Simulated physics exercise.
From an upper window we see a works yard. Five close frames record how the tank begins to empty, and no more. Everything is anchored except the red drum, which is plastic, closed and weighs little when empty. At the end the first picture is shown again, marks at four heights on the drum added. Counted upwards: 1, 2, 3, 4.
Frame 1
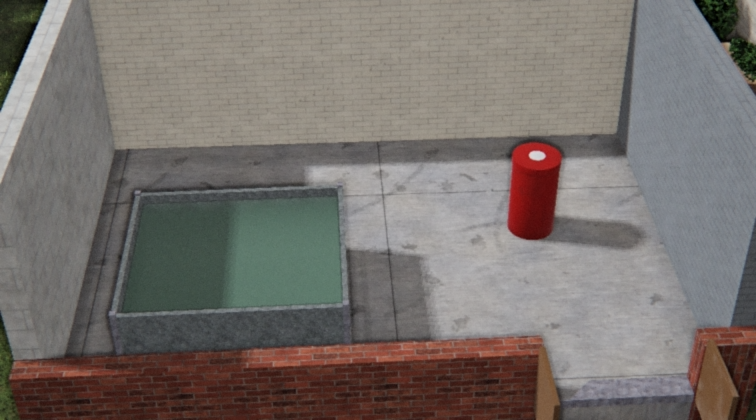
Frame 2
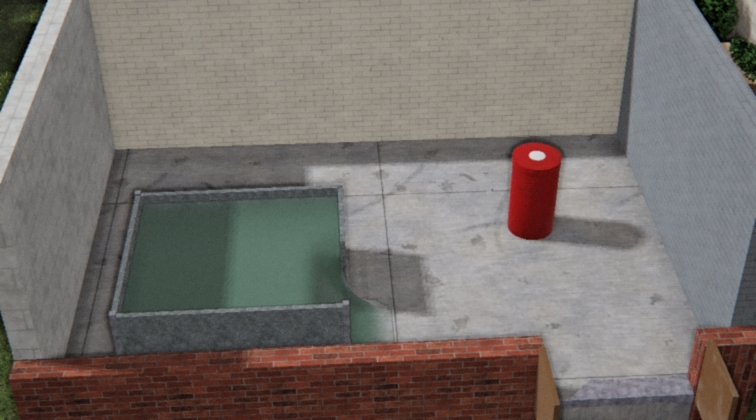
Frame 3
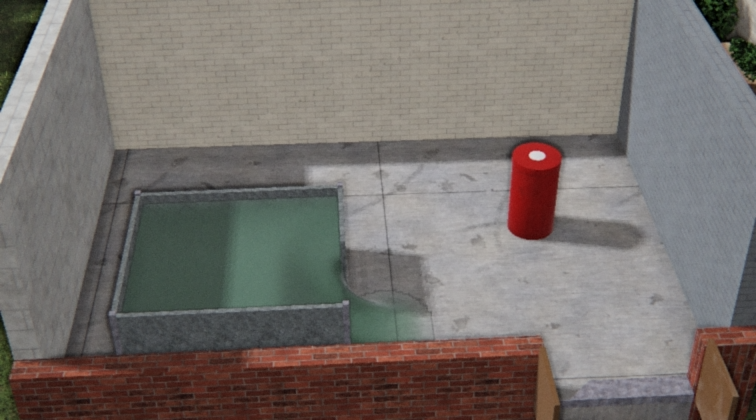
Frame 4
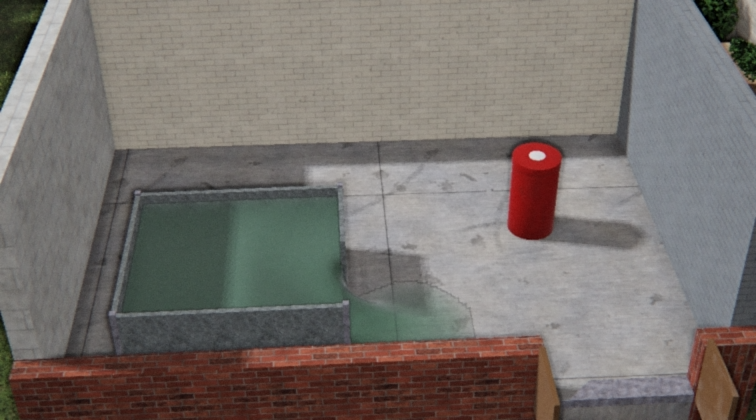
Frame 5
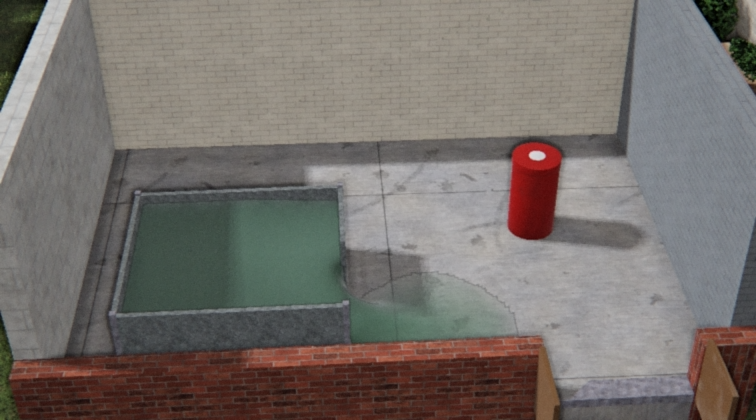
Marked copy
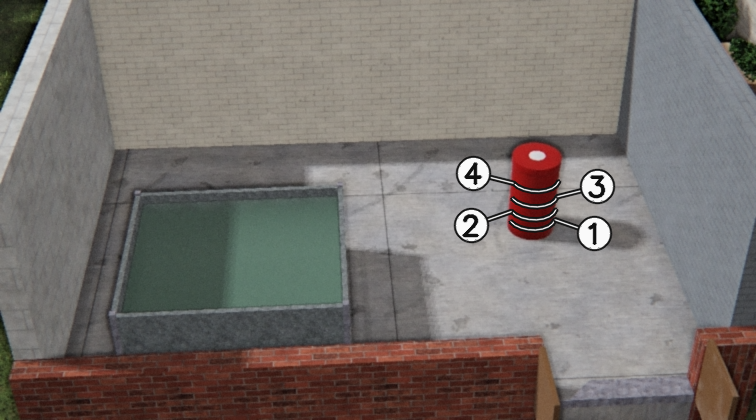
To begin with, a full tank of green water stands in a walled yard, with a red drum to its right and dry ground between them. Water then emerges at the tank's right side and spreads across the paving in a widening, curved pool, while the drum stays still.
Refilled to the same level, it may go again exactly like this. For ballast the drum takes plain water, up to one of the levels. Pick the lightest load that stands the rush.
1 will do.
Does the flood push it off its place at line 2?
No, not at all.
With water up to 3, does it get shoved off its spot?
No, that is safe.
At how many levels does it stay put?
All of them.
On the marked copy, 1 at (535, 230); 2 at (536, 219); 3 at (537, 206); 4 at (538, 191); from the bottom up 1, 2, 3, 4.
If 1 is chosen, it does not move.
If 2 is chosen, it does not move.
If 3 is chosen, it does not move.
If 4 is chosen, it does not move.
